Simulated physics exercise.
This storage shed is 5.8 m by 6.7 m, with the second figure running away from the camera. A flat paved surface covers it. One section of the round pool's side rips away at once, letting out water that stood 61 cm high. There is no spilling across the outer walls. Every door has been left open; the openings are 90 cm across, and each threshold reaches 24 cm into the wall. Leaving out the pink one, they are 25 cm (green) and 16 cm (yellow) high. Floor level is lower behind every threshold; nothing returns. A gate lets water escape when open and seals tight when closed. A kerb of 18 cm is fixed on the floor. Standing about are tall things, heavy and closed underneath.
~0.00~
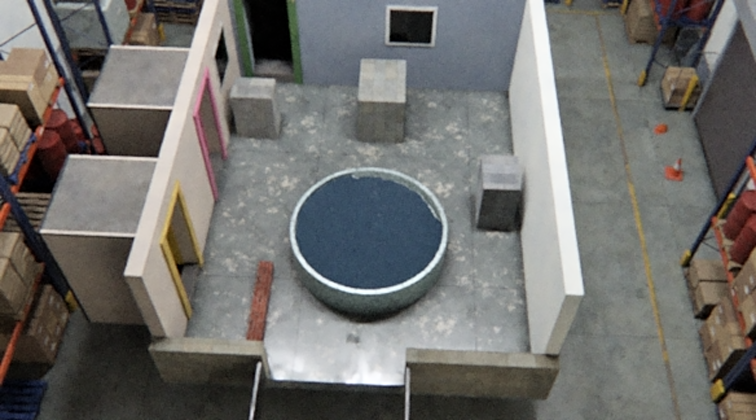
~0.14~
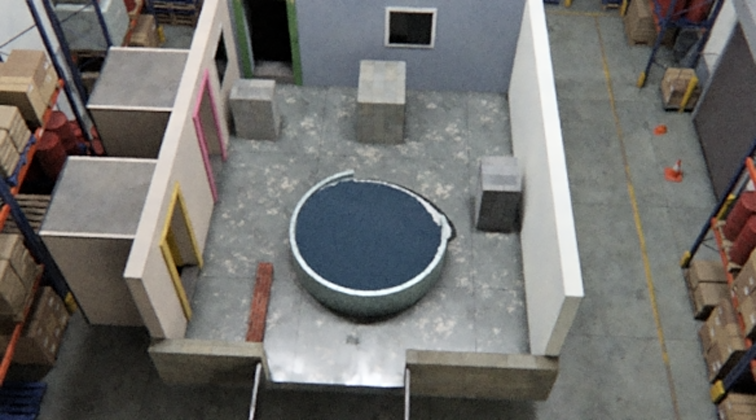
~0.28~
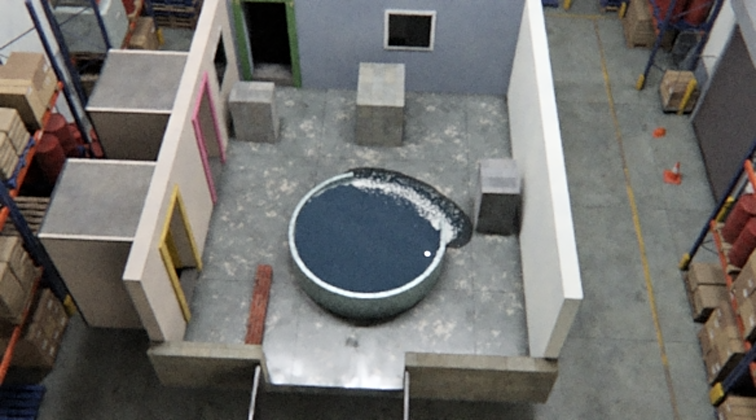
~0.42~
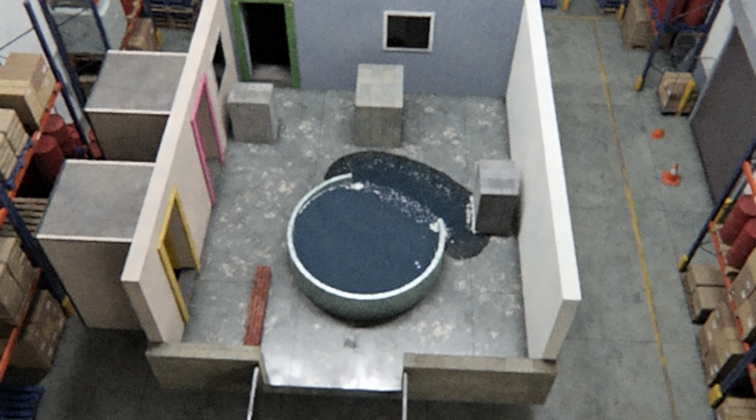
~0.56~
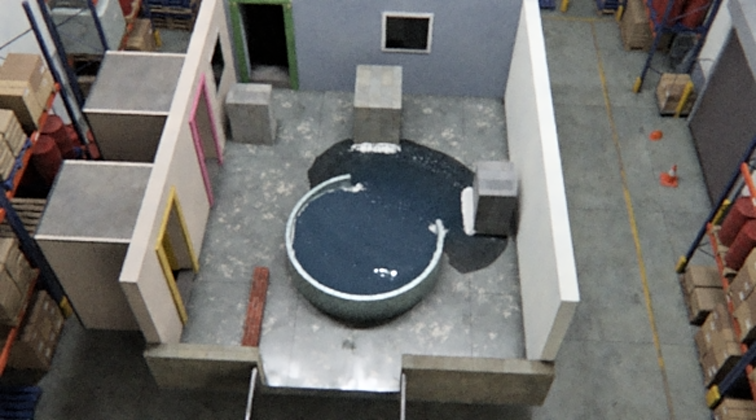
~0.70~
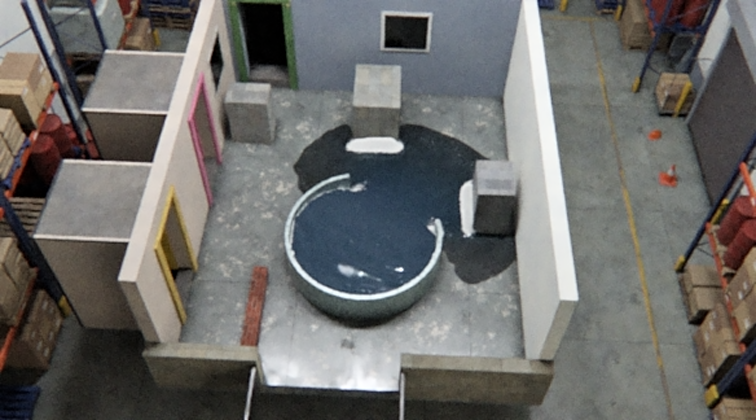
In a warehouse between stacked shelves, a roofless room with pale walls and a worn grey floor is seen from high above by a nearly still camera. A round pool of dark water stands mid-room among grey blocks, with pink and yellow doorways left, a green one behind, and a reddish strip in front. The pool's far side breaks open, and water pours out, spreads darkly across the floor, and foams white against two blocks.
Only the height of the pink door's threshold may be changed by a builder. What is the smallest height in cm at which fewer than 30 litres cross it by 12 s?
About 8 cm.
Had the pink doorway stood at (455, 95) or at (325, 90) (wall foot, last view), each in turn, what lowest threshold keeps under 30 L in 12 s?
Around 32 and 8.0 cm respectively.
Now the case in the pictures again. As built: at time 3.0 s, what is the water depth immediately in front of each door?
Green door 8 cm, pink door 4 cm, yellow door 0 cm.
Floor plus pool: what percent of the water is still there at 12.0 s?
Close to 96 per cent is still present.
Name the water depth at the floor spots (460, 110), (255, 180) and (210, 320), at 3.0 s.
The three readings, in order, are 37, 2 and 0 cm.
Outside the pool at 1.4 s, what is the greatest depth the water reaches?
Around 34 centimetres.
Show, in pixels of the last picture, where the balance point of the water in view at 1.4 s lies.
Centre of the water: Approx. (390, 221) px.
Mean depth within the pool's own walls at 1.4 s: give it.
Close to 39 cm deep on average.
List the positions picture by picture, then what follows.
The round pool at (369, 229) is whole and still, 61 cm deep; the pink door at (211, 142) is dry, in the first frame.
Water pours out on the far side and has run 0.3 m, to (451, 230); about 8 cm deep outside, 61 cm at the back, in the second frame.
The gap is on the far side, the front 0.7 m out at (368, 170); the back of the round pool holds 61 cm, in the third frame.
The gap is on the far side, the front 1.2 m out at (371, 154); the back of the round pool holds 61 cm, in the fourth frame.
The gap is on the far side, the front 1.6 m out at a hidden place; the back of the round pool holds 61 cm, in the fifth frame.
The gap is on the far side, the front 2.1 m out at a hidden place; the back of the round pool holds 60 cm; the pink door at (206, 147), 3.7 m from the gap, is still 2.0 m from the nearest water, in the sixth frame.
After 1.4 s water covers 35 % of the floor, deepest (34 cm) near (503, 98); it has not reached the pink door.
After 3.0 s water covers 60 % of the floor, deepest (39 cm) near (486, 97); 4 cm at the pink door, 0 litres in over its 21 cm threshold.
After 12.0 s water covers 95 % of the floor, deepest (19 cm) near (228, 369); 6 cm at the pink door, 0 litres in over its 21 cm threshold.
At the pink door as built, the water arrived by 3.0 s and peaked near 14 cm at 7.2 s.
With a threshold of 6.5 cm, 55 litres would have come in within the 12 s; with 10 cm, 12 litres. So under 30 litres takes about 8 cm.
